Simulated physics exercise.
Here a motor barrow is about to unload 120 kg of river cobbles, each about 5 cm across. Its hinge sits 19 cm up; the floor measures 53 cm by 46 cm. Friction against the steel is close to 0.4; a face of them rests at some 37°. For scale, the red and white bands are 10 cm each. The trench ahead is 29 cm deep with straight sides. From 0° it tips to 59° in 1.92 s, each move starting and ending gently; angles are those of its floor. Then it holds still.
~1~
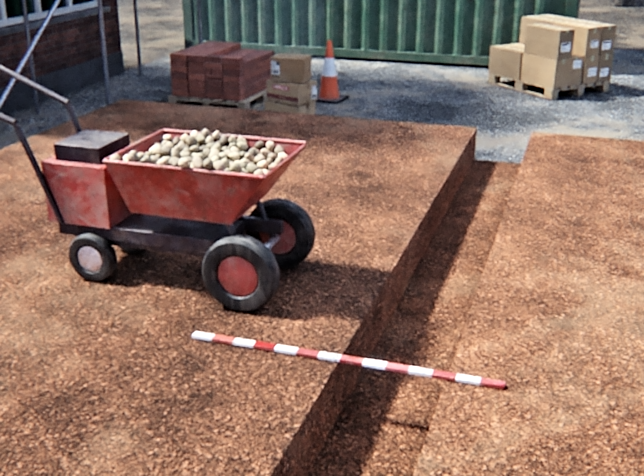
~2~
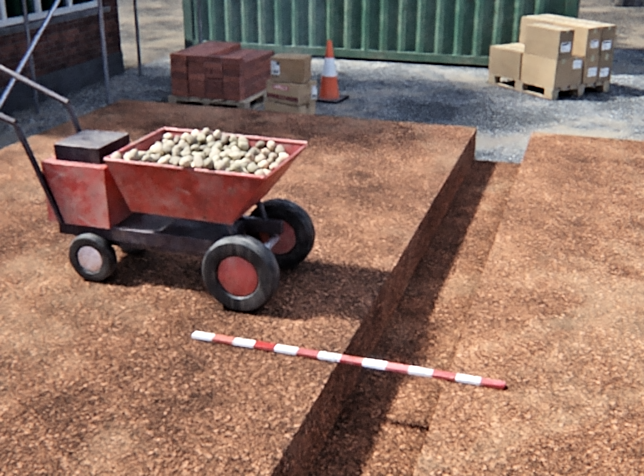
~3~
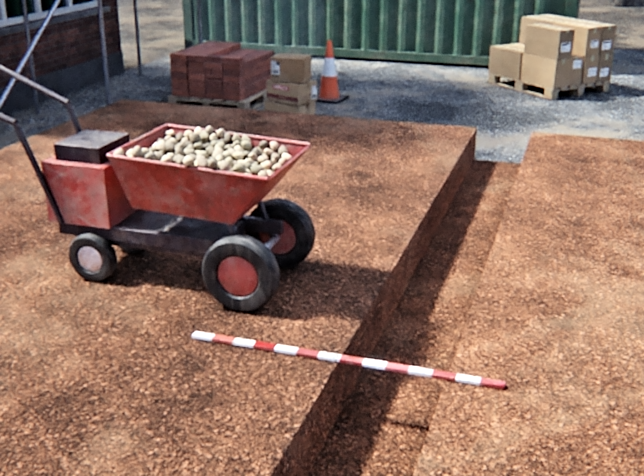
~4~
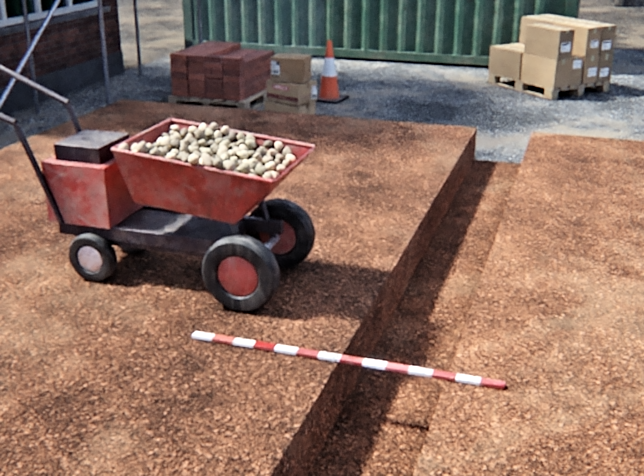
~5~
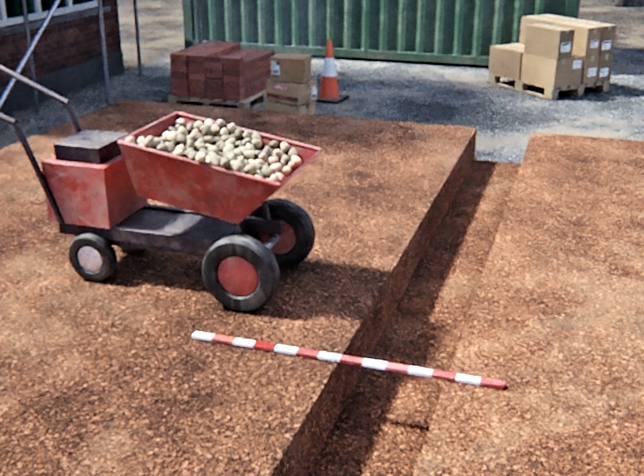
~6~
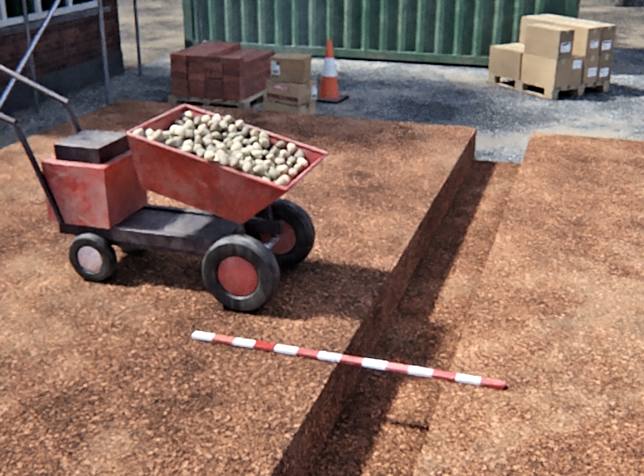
A red skip heaped with pale rounded stones, mounted on a four-wheeled barrow at the left, stands on reddish-brown ground beside a straight-sided trench, seen from slightly above. A red-and-white banded pole lies in front, with stacked bricks, an orange cone, cartons and a green container behind. The skip tilts gently forward to the right, slowly then faster, its rear rising while the barrow and camera stay still.
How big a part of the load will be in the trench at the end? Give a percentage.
Some 71 per cent of it.
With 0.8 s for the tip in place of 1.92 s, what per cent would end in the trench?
It would be near 70 per cent.
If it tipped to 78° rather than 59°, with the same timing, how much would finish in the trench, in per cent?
In that case some 100 per cent.
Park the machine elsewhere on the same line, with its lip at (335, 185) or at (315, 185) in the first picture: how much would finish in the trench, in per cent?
About 50 and 65 per cent.
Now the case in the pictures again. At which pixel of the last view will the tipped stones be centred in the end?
Near (410, 348).
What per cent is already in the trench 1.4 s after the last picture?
Some 25 per cent.
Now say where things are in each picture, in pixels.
Lip at (263, 178), floor tilted 0°, highest stones at (210, 139), in the first frame.
The skip is at 1°, its lip at (264, 178); the top of the load is at (210, 138), in the second frame.
The skip is at 3°, its lip at (268, 180); the top of the load is at (208, 136), in the third frame.
The skip is at 5°, its lip at (273, 182); the top of the load is at (202, 131), in the fourth frame.
Lip at (280, 186), floor tilted 9°, highest stones at (204, 128), in the fifth frame.
The skip is at 14°, its lip at (287, 190); the top of the load is at (202, 122), in the sixth frame.
Then, 0.8 s after the last picture the floor is at 50°, 100 % in the skip; the foremost stones are at (339, 225).
Then, 1.4 s after the last picture the floor is at 59°, 70 % in the skip, 3 % short of the trench, 26 % in the trench; the foremost stones are at (450, 362).
Then, 1.8 s after the last picture the floor is at 59°, 52 % in the skip, 3 % short of the trench, 45 % in the trench; the foremost stones are at (456, 370).
Then, 3.7 s after the last picture the floor is at 59°, 28 % in the skip, 2 % short of the trench, 71 % in the trench; the foremost stones are at (457, 368).
